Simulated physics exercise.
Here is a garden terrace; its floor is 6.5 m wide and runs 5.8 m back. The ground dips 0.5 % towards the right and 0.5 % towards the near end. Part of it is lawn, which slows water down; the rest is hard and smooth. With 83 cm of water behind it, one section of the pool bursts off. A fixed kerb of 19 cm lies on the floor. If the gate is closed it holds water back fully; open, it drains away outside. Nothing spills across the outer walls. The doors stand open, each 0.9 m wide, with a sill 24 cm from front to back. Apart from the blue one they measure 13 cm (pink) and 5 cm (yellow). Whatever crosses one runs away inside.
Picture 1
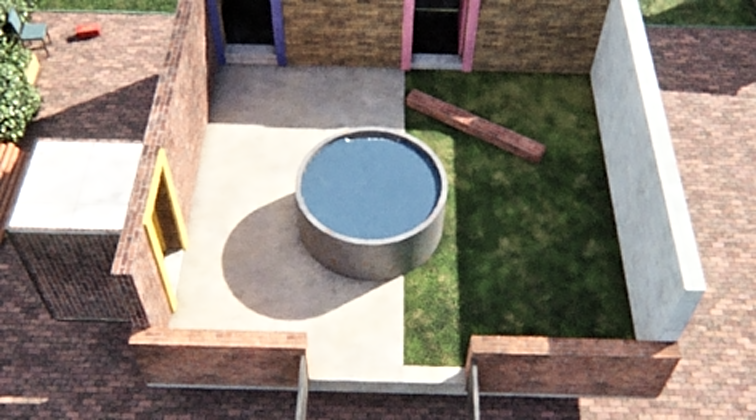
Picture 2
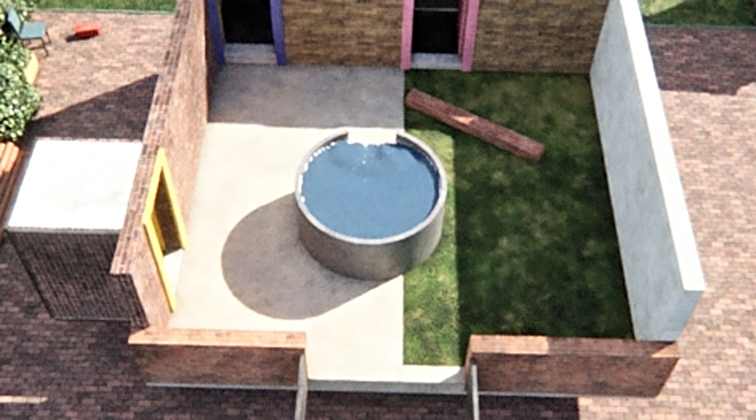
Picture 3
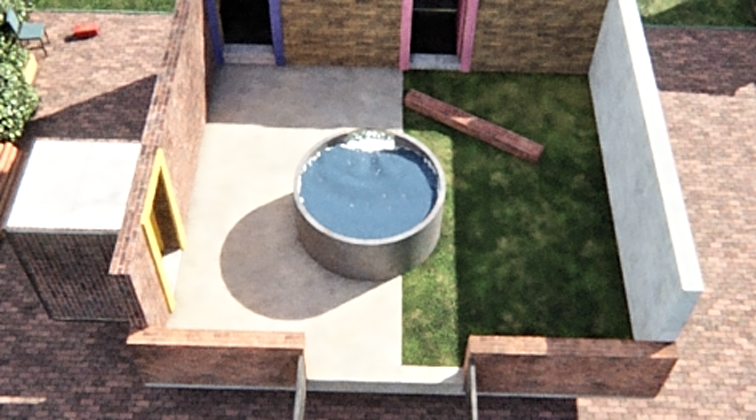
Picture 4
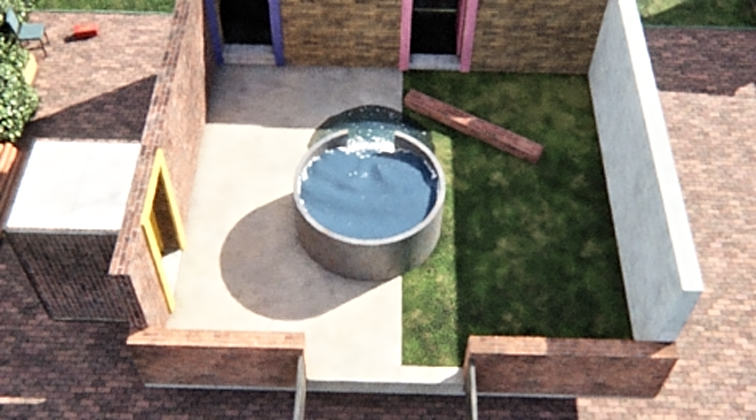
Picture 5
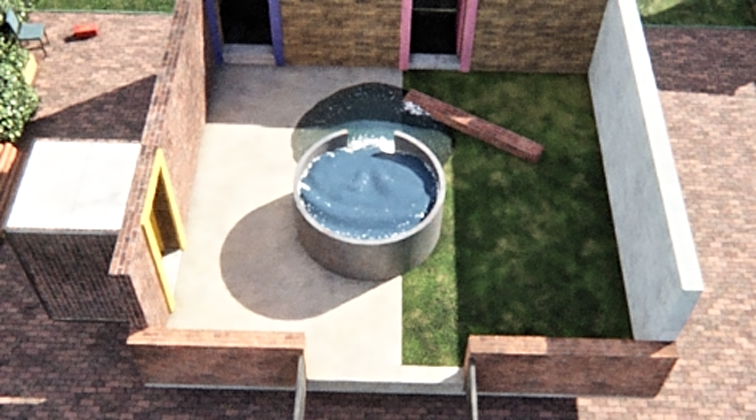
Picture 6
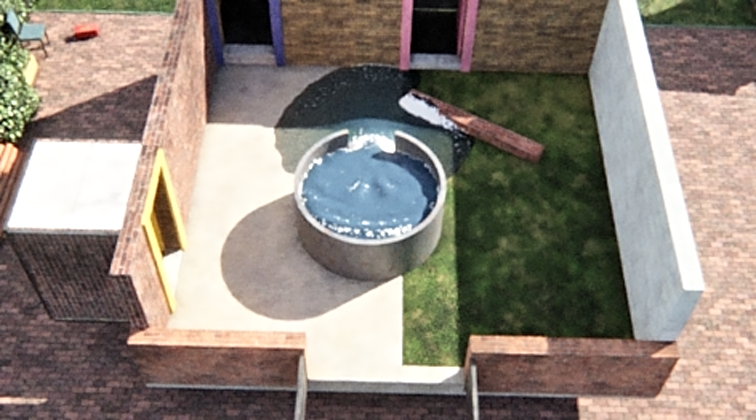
Garden terrace seen from above, with water bursting through the far side of a round pool and spreading around a log.
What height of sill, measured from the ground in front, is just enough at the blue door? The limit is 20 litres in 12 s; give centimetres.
Close to 21 cm is just enough.
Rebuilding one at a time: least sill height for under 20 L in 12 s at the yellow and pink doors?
About 6.5 cm at yellow and 14.0 cm at pink.
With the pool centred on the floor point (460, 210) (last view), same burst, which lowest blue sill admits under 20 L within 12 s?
Then roughly 14.5 cm.
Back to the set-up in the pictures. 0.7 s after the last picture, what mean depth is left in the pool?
Some 58 cm.
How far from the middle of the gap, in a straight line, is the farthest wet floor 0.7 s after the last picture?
About 3.4 m.
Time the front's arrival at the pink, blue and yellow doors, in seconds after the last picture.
Arrival: Pink 0.2 s, blue 0.6 s, yellow 3.0 s.
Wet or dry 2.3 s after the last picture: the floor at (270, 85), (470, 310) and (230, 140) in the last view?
In that order: Flooded, still dry, under water.
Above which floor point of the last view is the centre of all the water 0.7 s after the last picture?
At about (368, 180).
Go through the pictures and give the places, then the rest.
The first picture shows still water, 83 cm deep, in the pool at (371, 186); the blue door at (246, 19) is dry.
In the second picture, the front is at a hidden place, 0.3 m from the gap on the far side; 0.2 m2 of floor is wet, 83 cm left at the back.
In the third picture, the front is at a hidden place, 0.8 m from the gap on the far side; 0.8 m2 of floor is wet, 83 cm left at the back.
In the fourth picture, the front is at (367, 108), 1.3 m from the gap on the far side; 2.0 m2 of floor is wet, 83 cm left at the back.
In the fifth picture, water pours out on the far side and has run 1.9 m, to (378, 86); about 6 cm deep outside, 78 cm at the back.
In the sixth picture, water pours out on the far side and has run 2.3 m, to (403, 69); about 5 cm deep outside, 70 cm at the back; 1.2 m in a straight line remain to the blue door at (244, 19).
Then, 0.7 s after the last picture water covers 25 % of the floor, deepest (42 cm) near (393, 69); 11 cm at the blue door, 0 litres in over its 23 cm sill.
Then, 2.3 s after the last picture water covers 45 % of the floor, deepest (30 cm) near (228, 64); 24 cm at the blue door, 8 litres in over its 23 cm sill.
Then, 11.3 s after the last picture water covers 95 % of the floor, deepest (12 cm) near (627, 371); 6 cm at the blue door, 14 litres in over its 23 cm sill.
At the blue door as built, the water peaked near 25 cm, 2.9 s after the last picture.
With a sill of 19 cm, 32 litres would have come in within the 12 s; with 26 cm, 7 litres. So under 20 litres takes about 21 cm.
